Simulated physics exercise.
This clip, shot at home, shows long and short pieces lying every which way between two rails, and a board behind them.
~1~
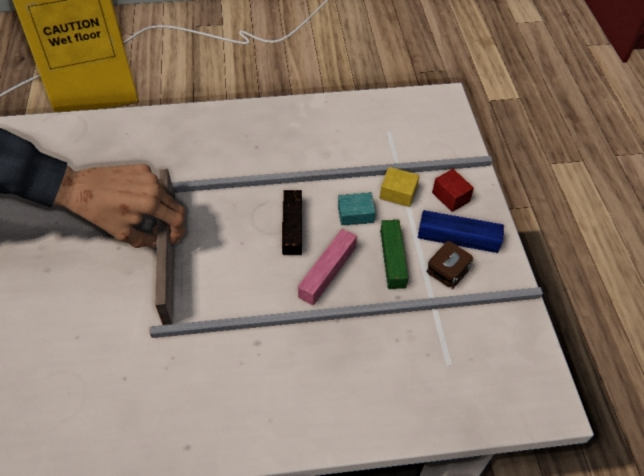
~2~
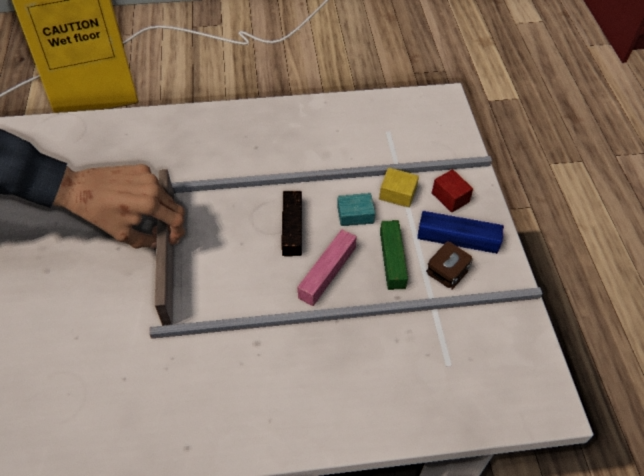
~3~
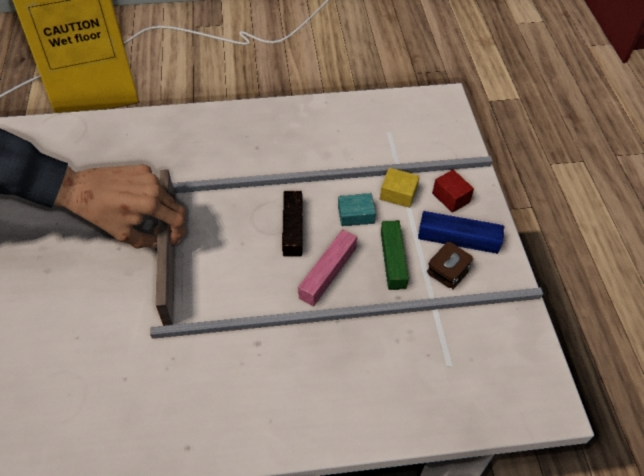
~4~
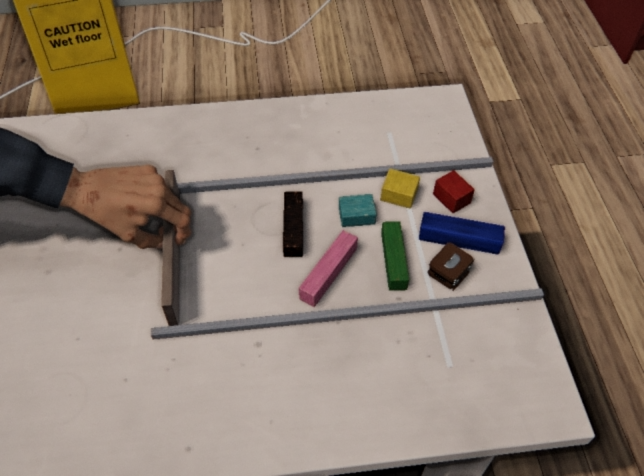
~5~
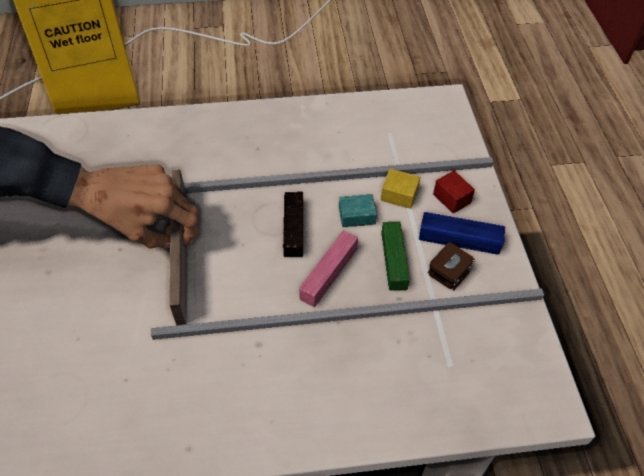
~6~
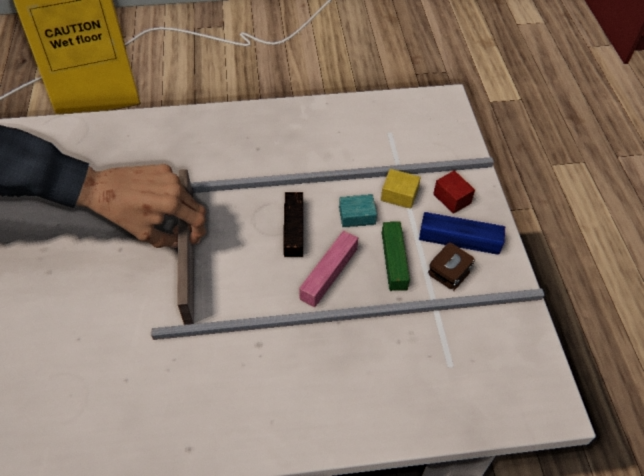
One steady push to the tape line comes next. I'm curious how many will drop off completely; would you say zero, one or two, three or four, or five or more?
Nothing falls.
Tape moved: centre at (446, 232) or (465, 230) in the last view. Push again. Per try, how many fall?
Result, try by try: 1, 3.
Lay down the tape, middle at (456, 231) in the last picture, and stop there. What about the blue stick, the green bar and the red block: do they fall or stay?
Starting with the blue stick, it ends up falling, then the green bar keeps its place, then the red block ends up falling.
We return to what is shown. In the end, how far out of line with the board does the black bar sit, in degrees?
About 0 degrees.
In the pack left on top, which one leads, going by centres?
Going by centres, it is the blue stick.
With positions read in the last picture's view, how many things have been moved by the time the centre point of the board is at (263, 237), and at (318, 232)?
By then 0, and later 2.
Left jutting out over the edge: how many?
1 is the number.
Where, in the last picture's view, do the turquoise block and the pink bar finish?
The one named first is at (448, 213), the next at (446, 258).
Soon after, none off yet; red block at rest near (454, 192); blue stick at rest near (462, 233); brown case at rest near (450, 268).
At rest, the number that fall off is zero.
